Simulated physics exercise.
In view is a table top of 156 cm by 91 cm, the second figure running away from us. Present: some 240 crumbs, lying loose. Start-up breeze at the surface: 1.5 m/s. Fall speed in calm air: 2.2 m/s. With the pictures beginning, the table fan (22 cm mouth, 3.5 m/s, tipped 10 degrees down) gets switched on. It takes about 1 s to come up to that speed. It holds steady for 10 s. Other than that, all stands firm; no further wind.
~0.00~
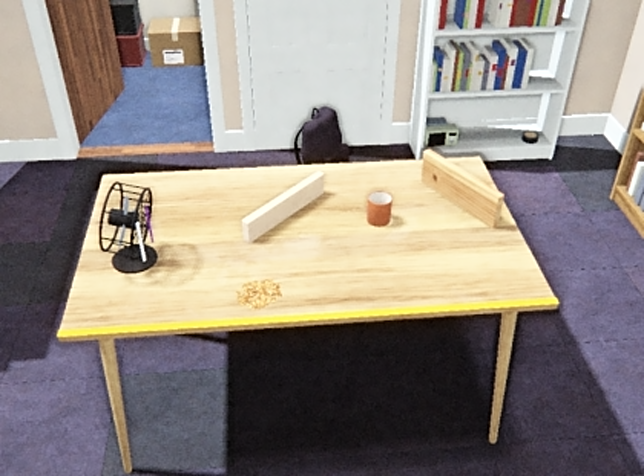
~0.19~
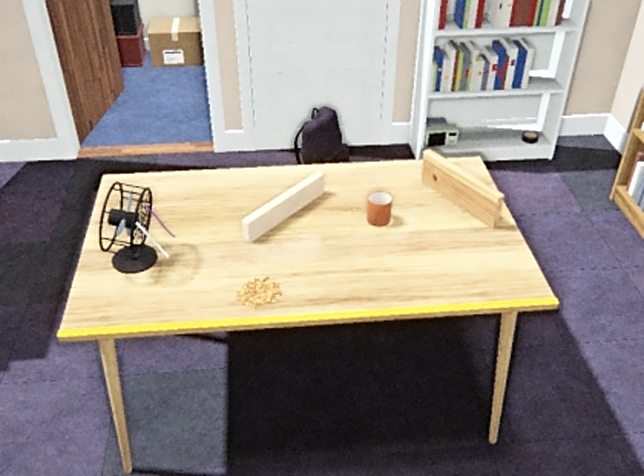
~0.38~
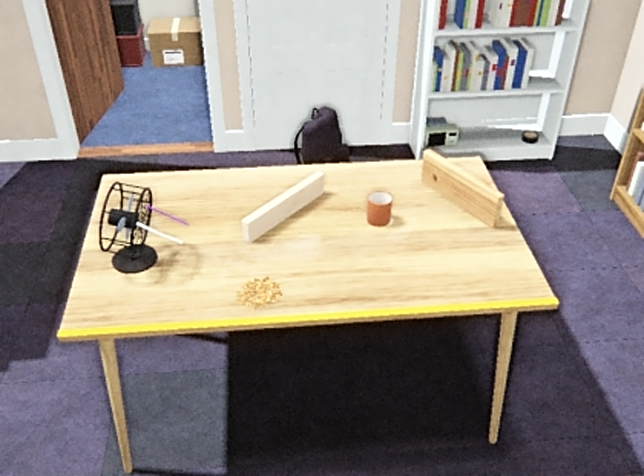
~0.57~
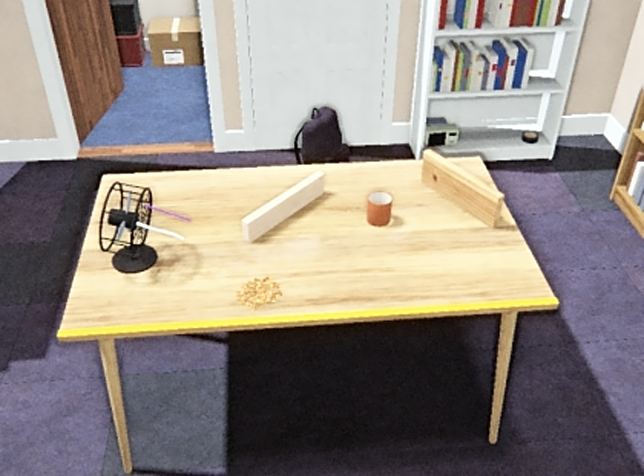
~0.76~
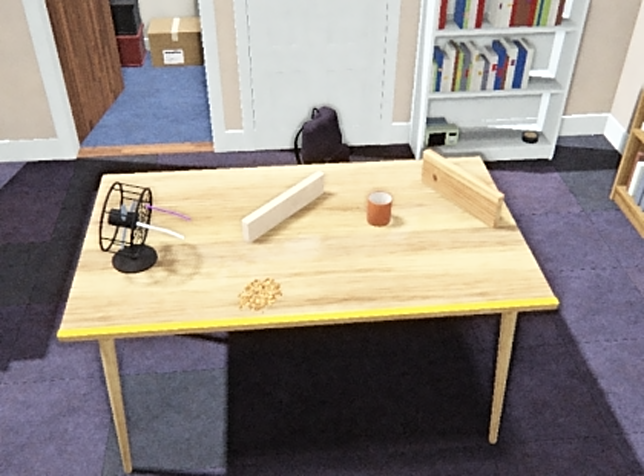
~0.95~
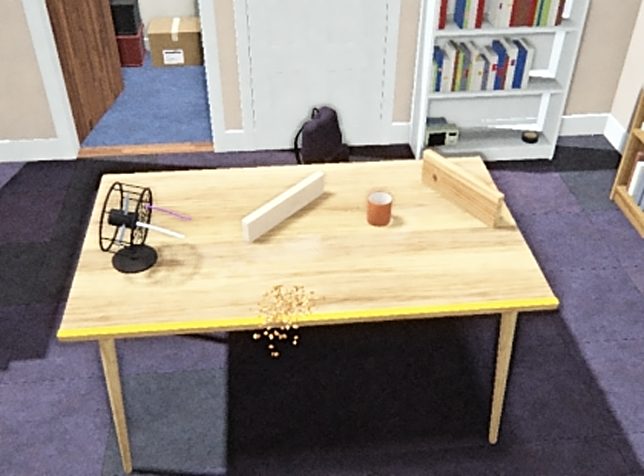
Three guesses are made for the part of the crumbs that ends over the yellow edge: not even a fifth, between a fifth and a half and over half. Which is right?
The greater part.
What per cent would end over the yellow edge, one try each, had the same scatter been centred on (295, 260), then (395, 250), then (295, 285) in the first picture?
First try 5 %, second 0 %, third 100 %.
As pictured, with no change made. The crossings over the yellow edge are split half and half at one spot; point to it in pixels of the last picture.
(314, 320).
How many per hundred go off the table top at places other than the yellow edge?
Estimate: Near 0 %.
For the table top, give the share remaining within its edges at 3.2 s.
About 0 per cent remain.
After 2.0 s, 0 % are on the move or not yet settled, 100 % are over the yellow edge.
After 3.2 s, 0 % are on the move or not yet settled, 100 % are over the yellow edge.
After 5.5 s, 0 % are on the move or not yet settled, 100 % are over the yellow edge.
After 10.0 s, at the end, 100 % are over the yellow edge.
